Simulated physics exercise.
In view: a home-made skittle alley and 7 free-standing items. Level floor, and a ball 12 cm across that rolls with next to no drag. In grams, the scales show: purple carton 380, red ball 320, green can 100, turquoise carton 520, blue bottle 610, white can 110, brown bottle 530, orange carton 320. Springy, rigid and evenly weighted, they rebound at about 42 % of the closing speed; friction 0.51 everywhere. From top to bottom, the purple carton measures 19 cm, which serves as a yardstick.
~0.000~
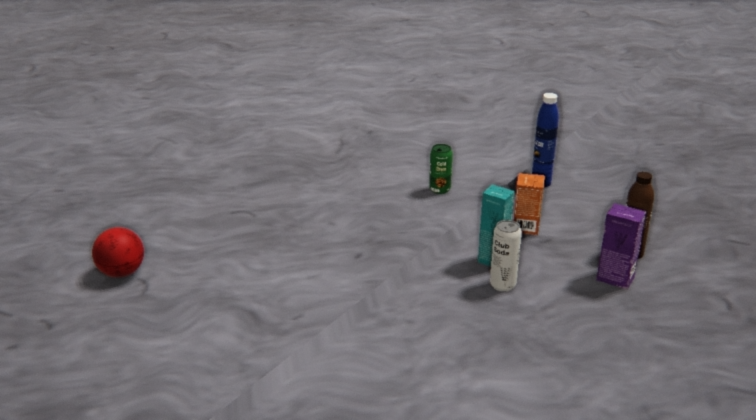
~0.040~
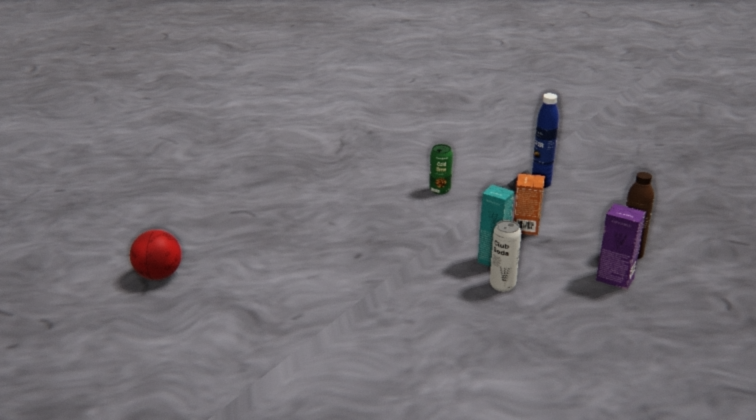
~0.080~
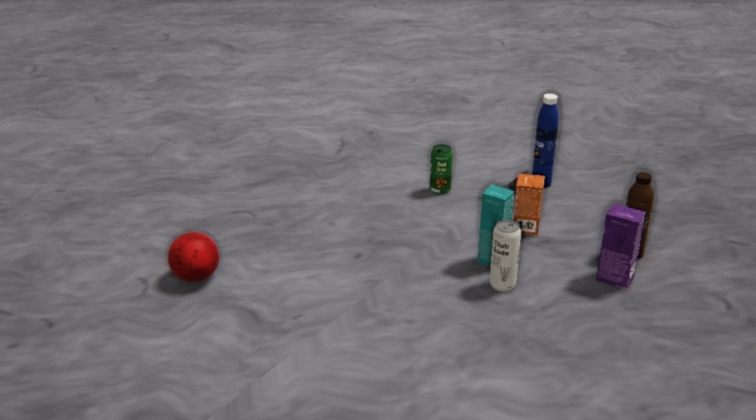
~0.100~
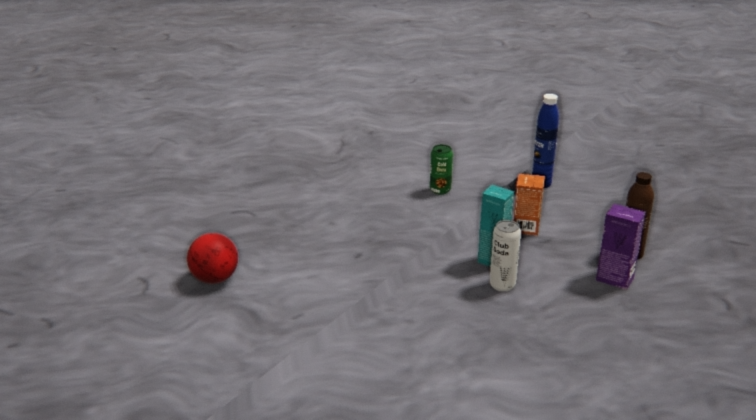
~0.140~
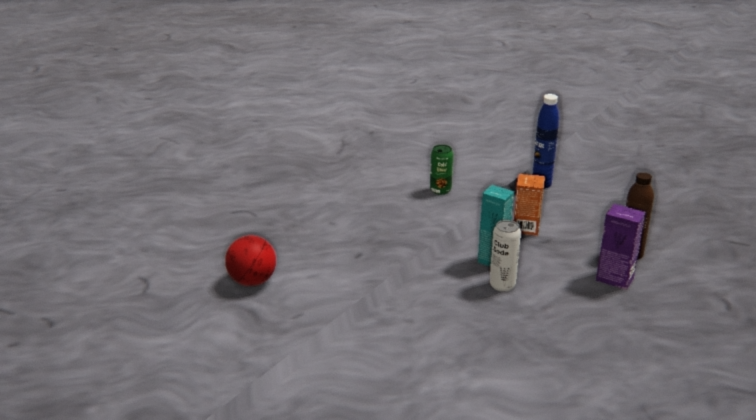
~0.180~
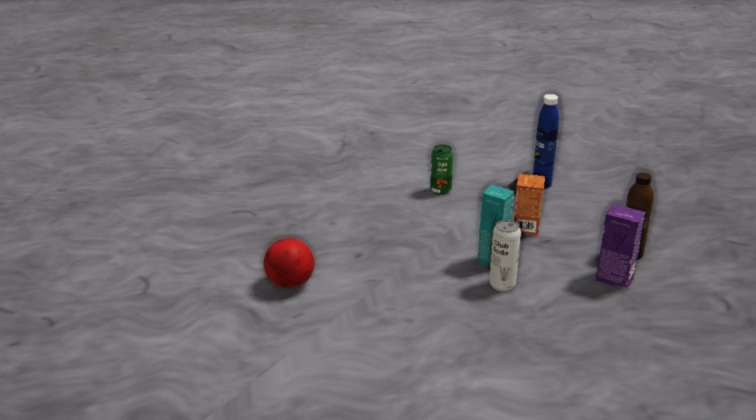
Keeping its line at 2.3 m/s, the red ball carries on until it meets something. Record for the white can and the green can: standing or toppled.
Result: The white can is bowled over; the green can is left standing.
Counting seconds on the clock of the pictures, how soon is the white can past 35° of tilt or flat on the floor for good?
Around 0.5 seconds.
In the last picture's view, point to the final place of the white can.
Around pixel (562, 226).
After 0.38 s, ball has run 86 cm; red ball near (482, 277).
After 0.68 s, ball has run 137 cm; red ball near (716, 330); white can on its side near (572, 236).
After 0.88 s, ball has run 170 cm; white can on its side near (562, 226).
After 1.18 s, white can on its side near (562, 226).
In the end (1.4 s), toppled on the floor, white can; the other 6 under 8 cm from the start. At the end, from the last picture's camera, white can near (562, 226), green can near (442, 170).
